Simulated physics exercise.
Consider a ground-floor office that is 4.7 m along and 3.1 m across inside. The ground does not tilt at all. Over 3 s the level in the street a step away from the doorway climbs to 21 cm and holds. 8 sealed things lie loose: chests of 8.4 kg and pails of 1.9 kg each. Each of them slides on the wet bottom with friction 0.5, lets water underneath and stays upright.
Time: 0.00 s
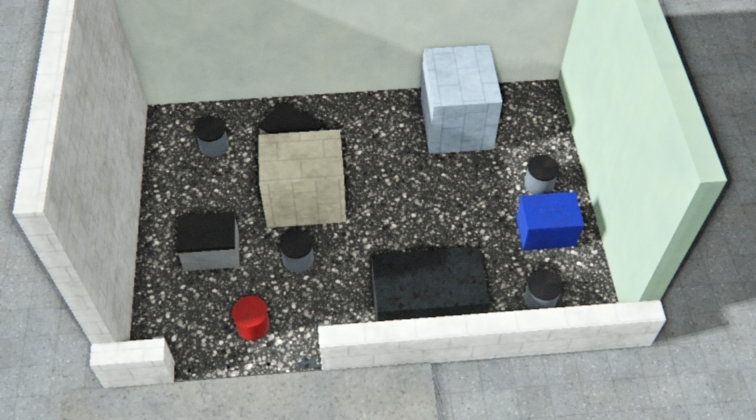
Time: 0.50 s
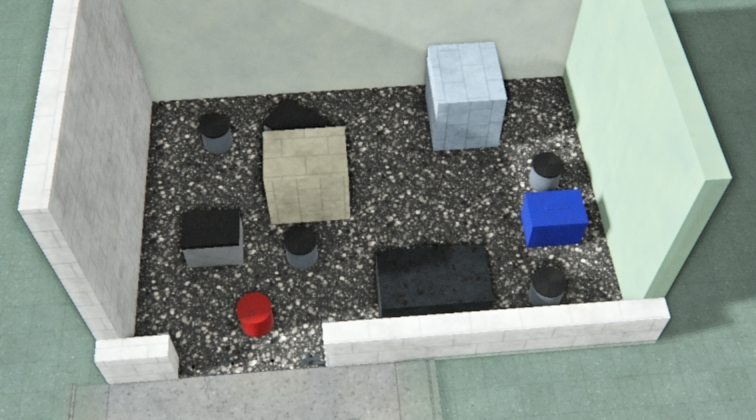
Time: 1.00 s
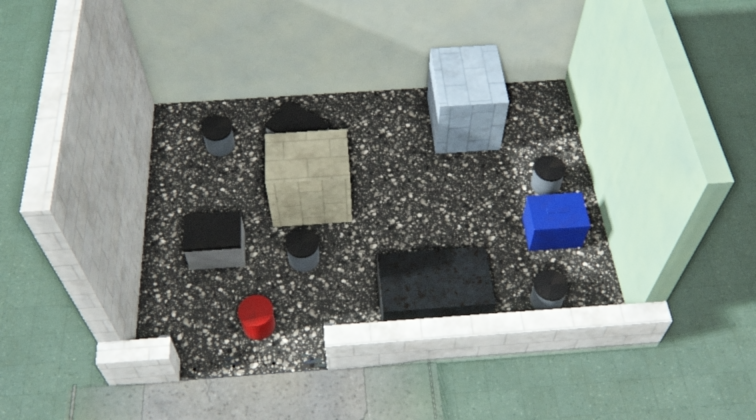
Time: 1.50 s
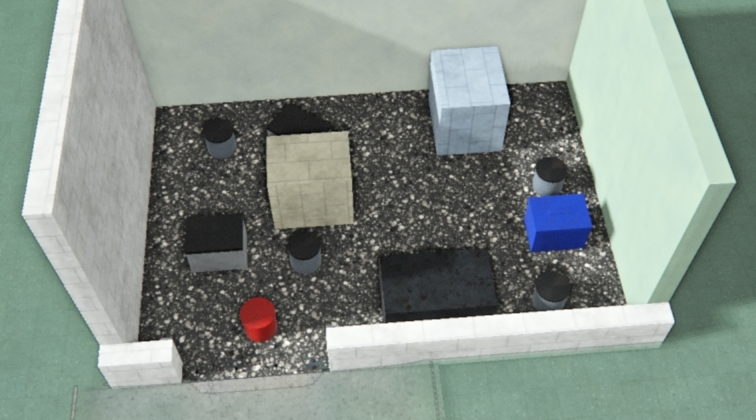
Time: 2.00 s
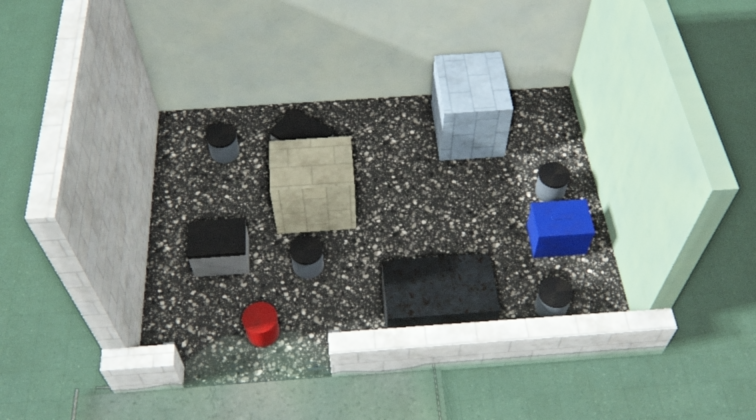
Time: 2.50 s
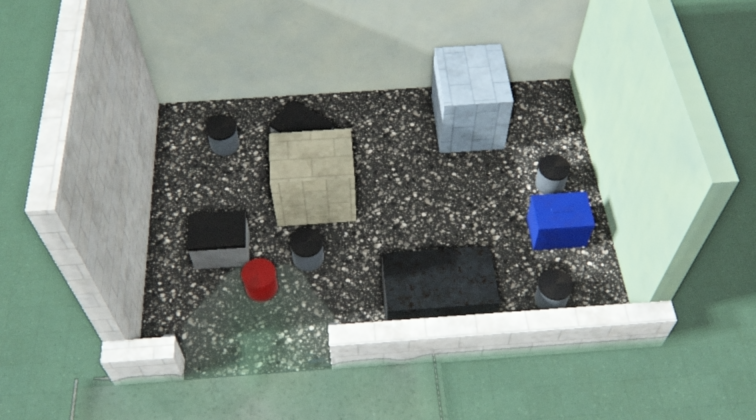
Walled room with boxes and cylinders standing still as green water spreads in through the front gap, pushing a red pail inward.
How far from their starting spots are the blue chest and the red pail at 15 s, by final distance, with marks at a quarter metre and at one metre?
Blue chest: A quarter metre to a metre; red pail: Over a metre.
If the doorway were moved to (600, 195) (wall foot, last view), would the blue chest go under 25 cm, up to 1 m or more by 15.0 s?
You'd see the blue chest edge over a bit.
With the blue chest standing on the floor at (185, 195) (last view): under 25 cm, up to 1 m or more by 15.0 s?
Result: It drifts a great deal.
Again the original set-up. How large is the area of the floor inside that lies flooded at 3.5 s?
At that time the wet patch spans about 3.5 m2.
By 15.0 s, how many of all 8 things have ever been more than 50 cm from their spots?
Total: 8.
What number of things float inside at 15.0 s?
The number is 8.
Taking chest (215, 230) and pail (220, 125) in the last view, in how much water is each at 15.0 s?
Some 17 cm at the first, some 17 cm at the second.
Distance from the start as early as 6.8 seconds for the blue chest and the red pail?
I'd guess about 10 cm and 350 cm by that point.
After 3.5 s the blue chest is near (563, 210), 0.0 m from its start, aground; the red pail is near (293, 218), 1.0 m from its start, afloat; 2 afloat.
After 6.8 s the blue chest is near (572, 209), 0.1 m from its start, aground; the red pail is near (551, 143), 3.5 m from its start, afloat; 5 afloat.
After 11.0 s the blue chest is near (558, 284), 0.9 m from its start, afloat; the red pail is near (544, 103), 3.7 m from its start, afloat; 8 afloat.
After 15.0 s the blue chest is near (565, 258), 0.6 m from its start, afloat; the red pail is near (550, 71), 4.0 m from its start, afloat; 8 afloat.
